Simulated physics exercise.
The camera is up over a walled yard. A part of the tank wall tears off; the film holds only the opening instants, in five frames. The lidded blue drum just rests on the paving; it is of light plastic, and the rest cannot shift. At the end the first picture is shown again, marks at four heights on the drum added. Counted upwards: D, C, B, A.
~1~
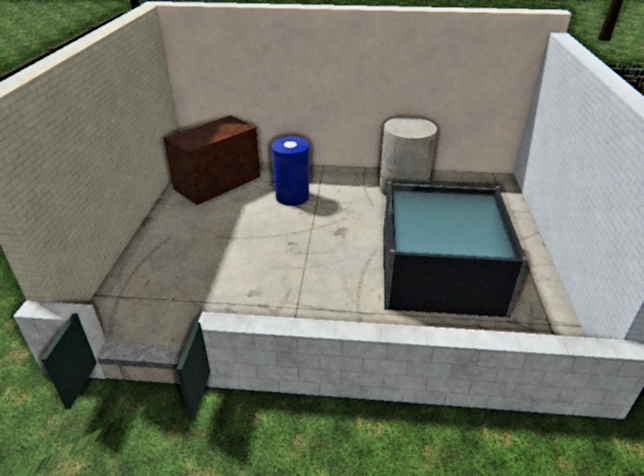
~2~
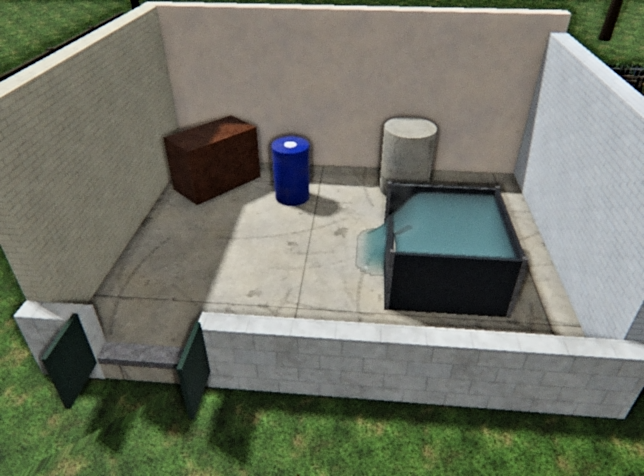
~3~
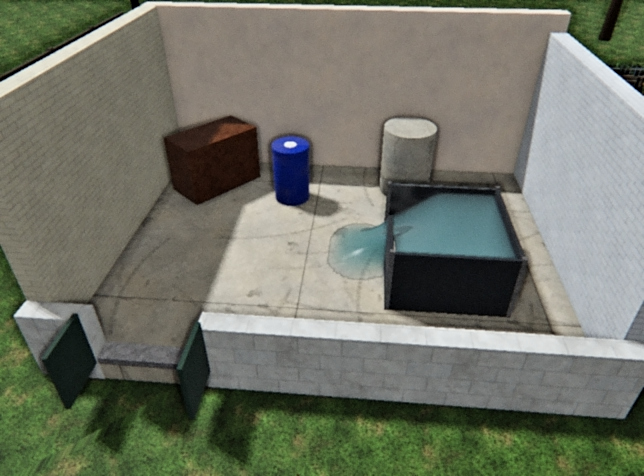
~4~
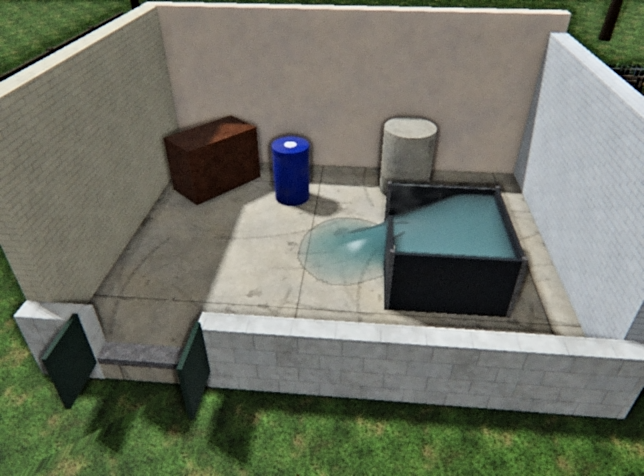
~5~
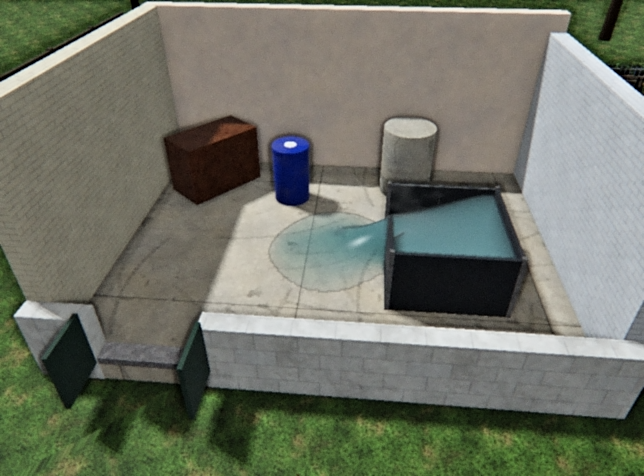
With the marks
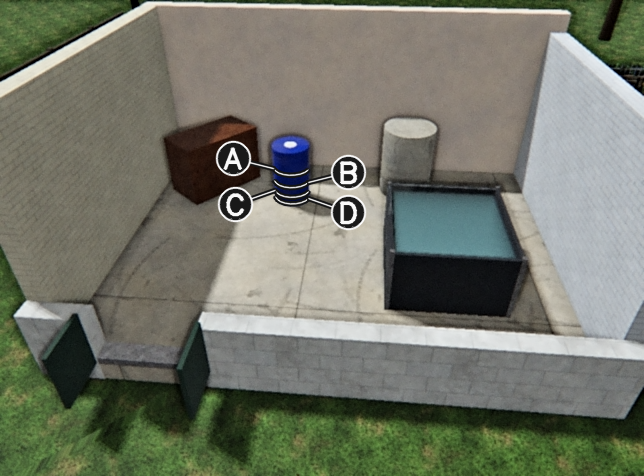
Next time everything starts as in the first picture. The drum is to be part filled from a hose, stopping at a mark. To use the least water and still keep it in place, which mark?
That is mark B.
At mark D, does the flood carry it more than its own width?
Yes, clearly.
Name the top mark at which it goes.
The answer is C.
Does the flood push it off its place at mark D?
Yes.
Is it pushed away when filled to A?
No, not at all.
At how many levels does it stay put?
Two of the four.
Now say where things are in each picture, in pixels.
Lid of the blue drum at (290, 145); tank full, its middle at (449, 223); open gate at (148, 312).
Water covers 2 % of the ground and is seen nearest the drum at (364, 236).
Water covers 4 % of the ground and is seen nearest the drum at (346, 229).
Water covers 6 % of the ground and is seen nearest the drum at (320, 227).
Lid of the blue drum at (290, 145); water covers 10 % of the ground and is seen nearest the drum at (322, 214).
On the marked copy, A at (289, 175); B at (289, 187); C at (290, 197); D at (290, 203); from the bottom up D, C, B, A.
With A, it does not move.
With B, it does not move.
With C, it is pushed about half its own width away.
With D, it is pushed about twice its own width away.
